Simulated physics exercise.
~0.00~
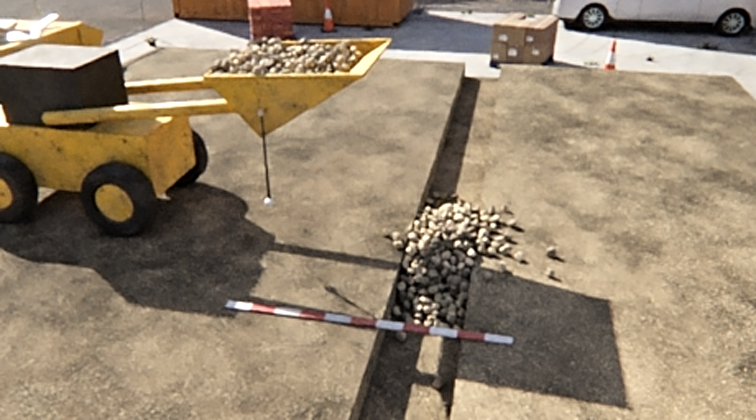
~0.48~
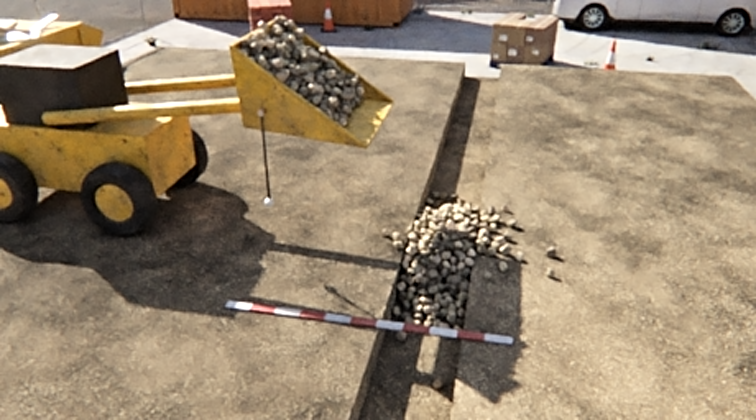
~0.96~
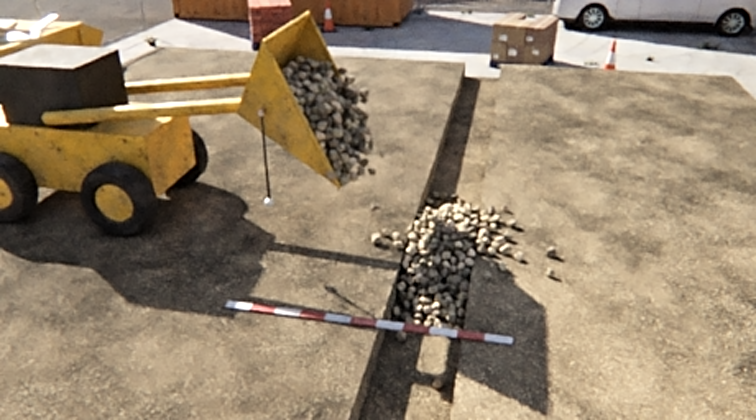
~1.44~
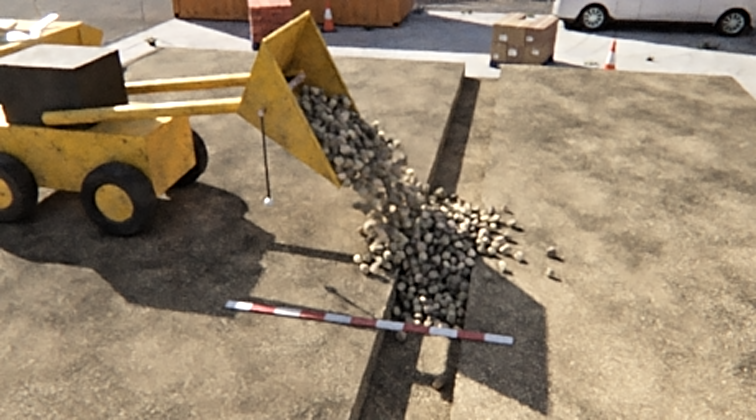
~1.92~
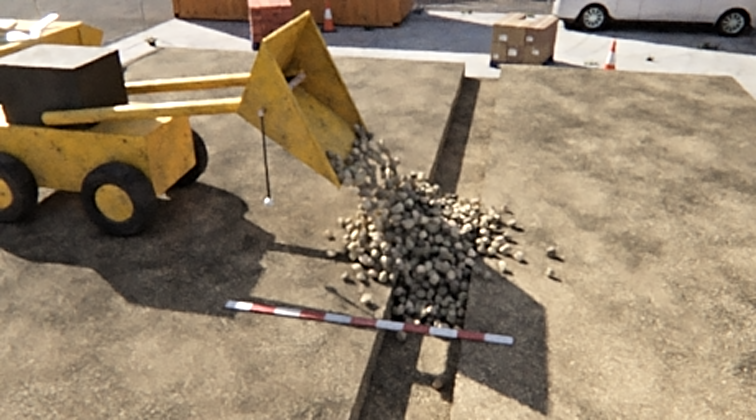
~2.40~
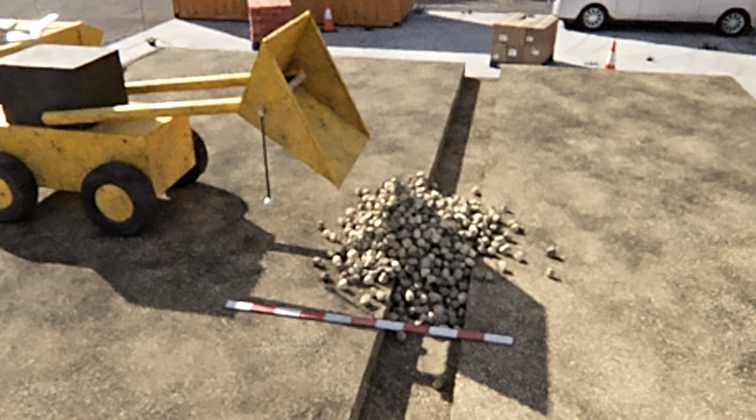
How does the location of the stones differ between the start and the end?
At the start the stones are split between the loader's raised bucket and a heap in and around the trench. At the end the bucket is empty and they all lie lower down, in one broader pile over the trench and the ground on its left side.
